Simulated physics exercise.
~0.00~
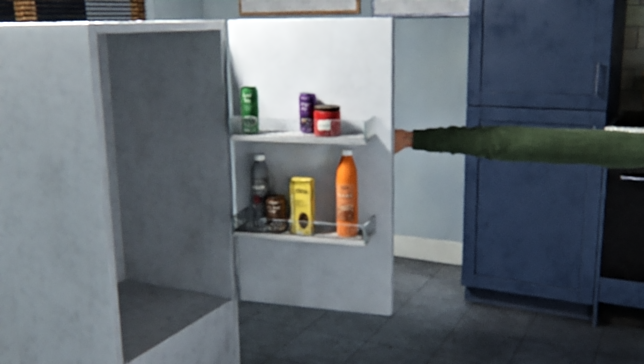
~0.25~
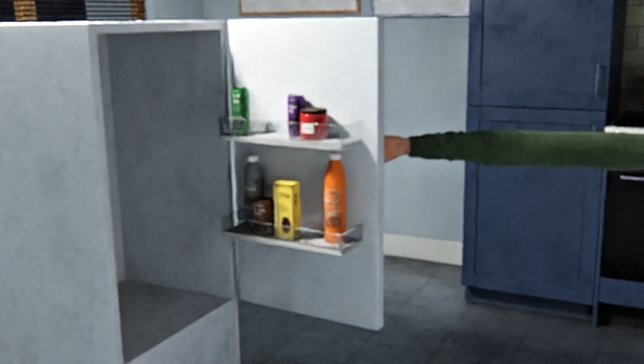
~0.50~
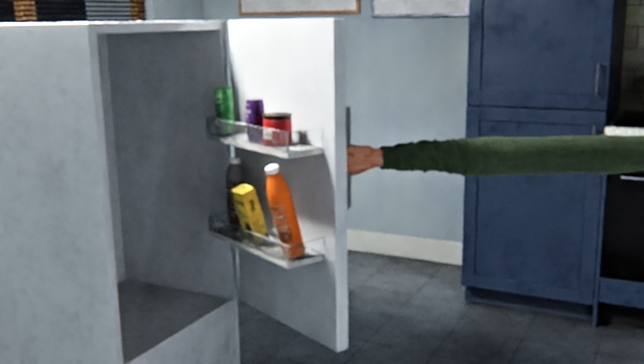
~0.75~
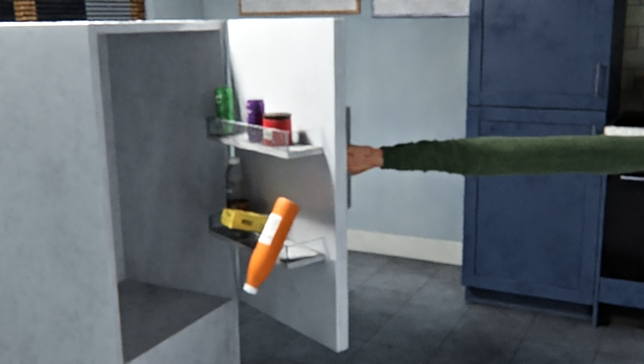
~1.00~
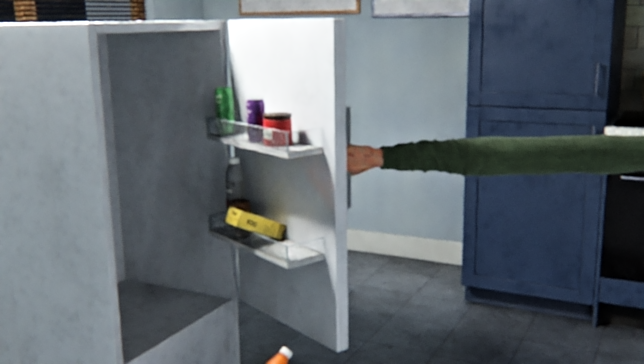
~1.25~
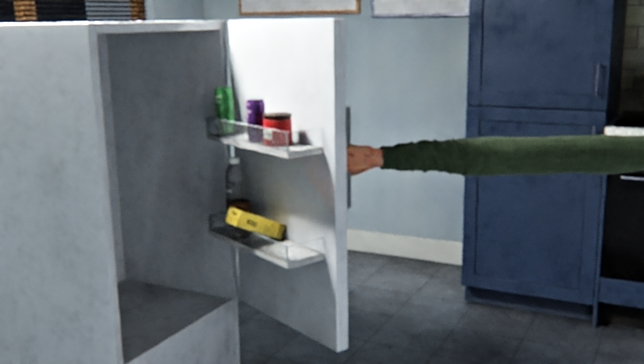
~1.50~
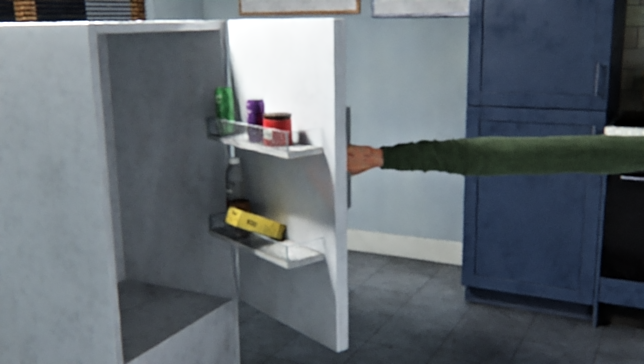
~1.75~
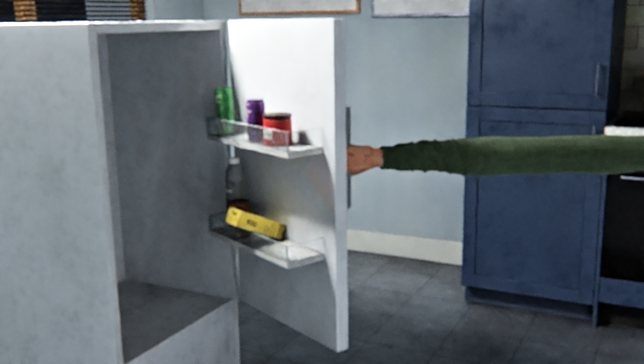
In a kitchen, a hand in a green sleeve pushed an open fridge door partway closed until it stopped abruptly, and the orange bottle tipped over the lower rack's rail and fell out of view, while the yellow carton toppled but stayed on the rack.
